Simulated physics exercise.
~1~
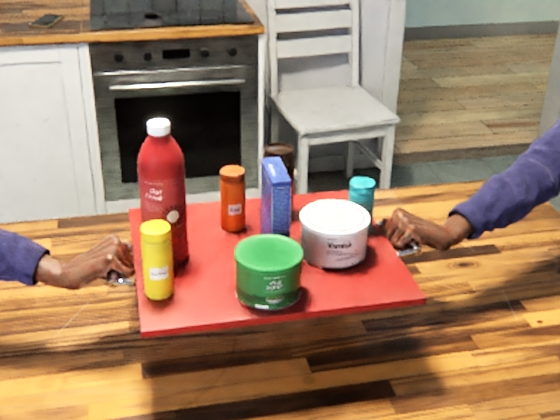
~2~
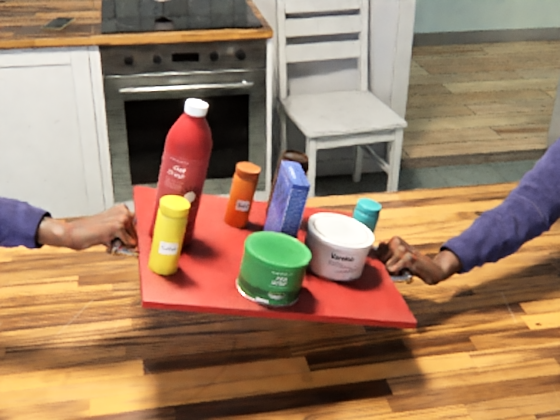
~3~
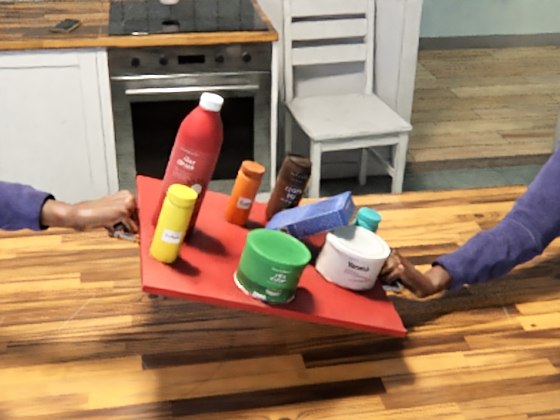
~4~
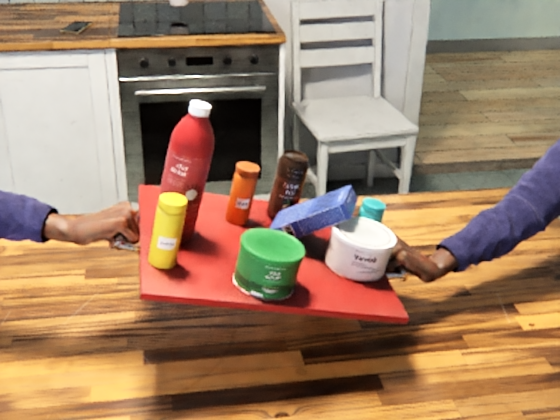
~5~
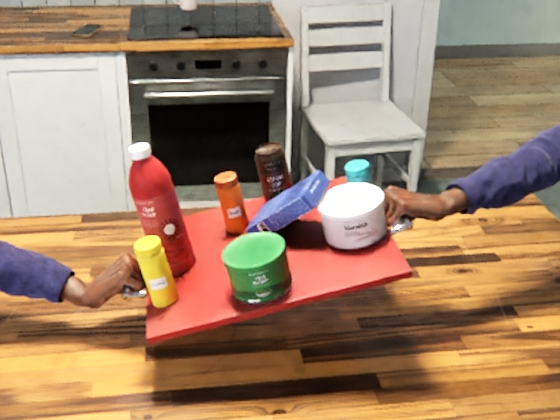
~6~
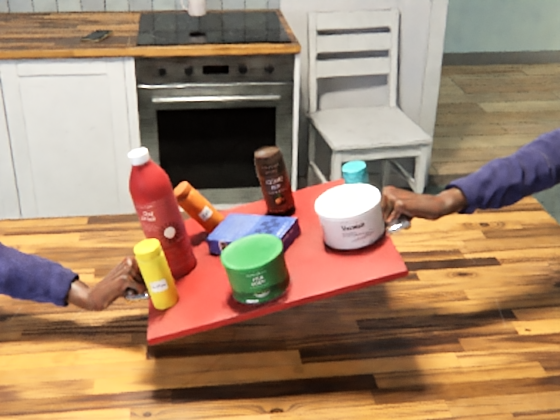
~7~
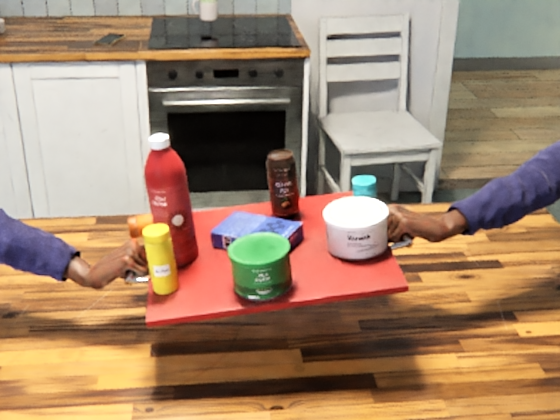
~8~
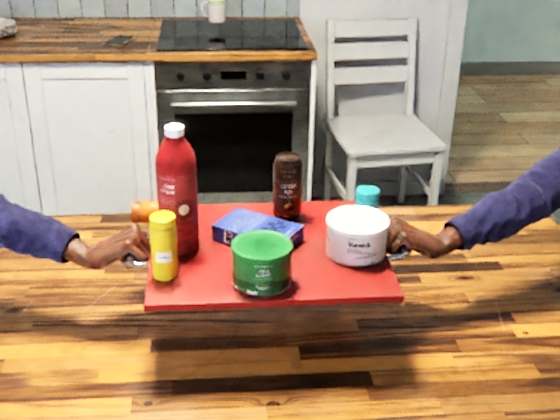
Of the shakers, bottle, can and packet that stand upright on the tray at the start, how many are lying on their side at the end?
Two of them are lying on their side at the end, the orange shaker and the blue packet.
